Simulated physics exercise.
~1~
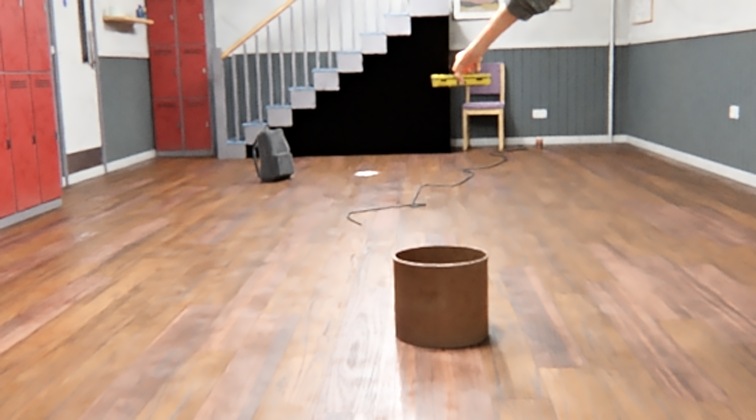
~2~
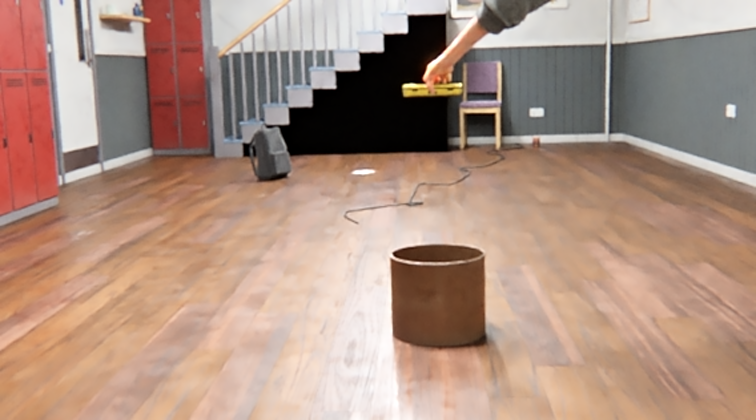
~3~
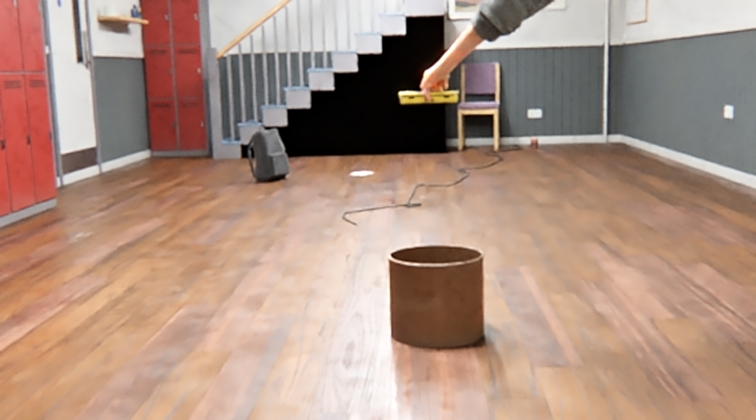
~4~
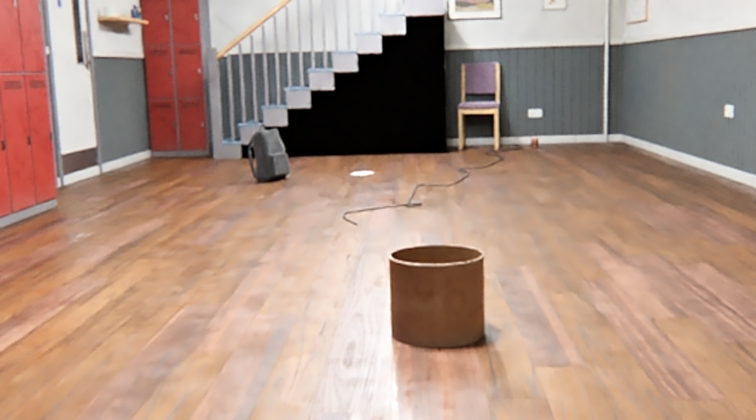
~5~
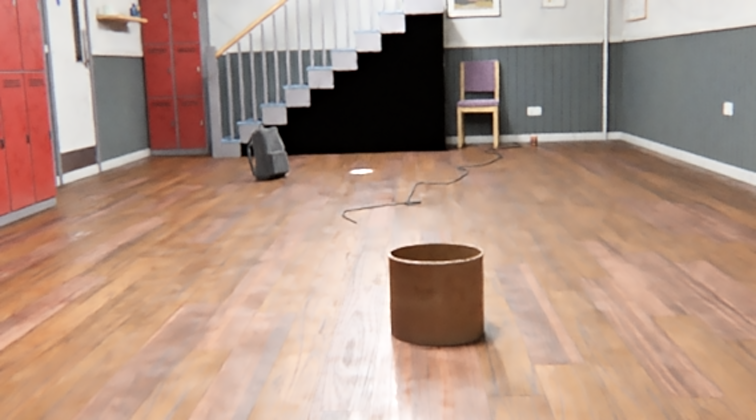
In a wood-floored room with red lockers and a staircase, a hand carried a yellow case left over a brown round container, lowered it slightly and let go. The case dropped inside, out of sight, and the arm withdrew, leaving the container standing there.
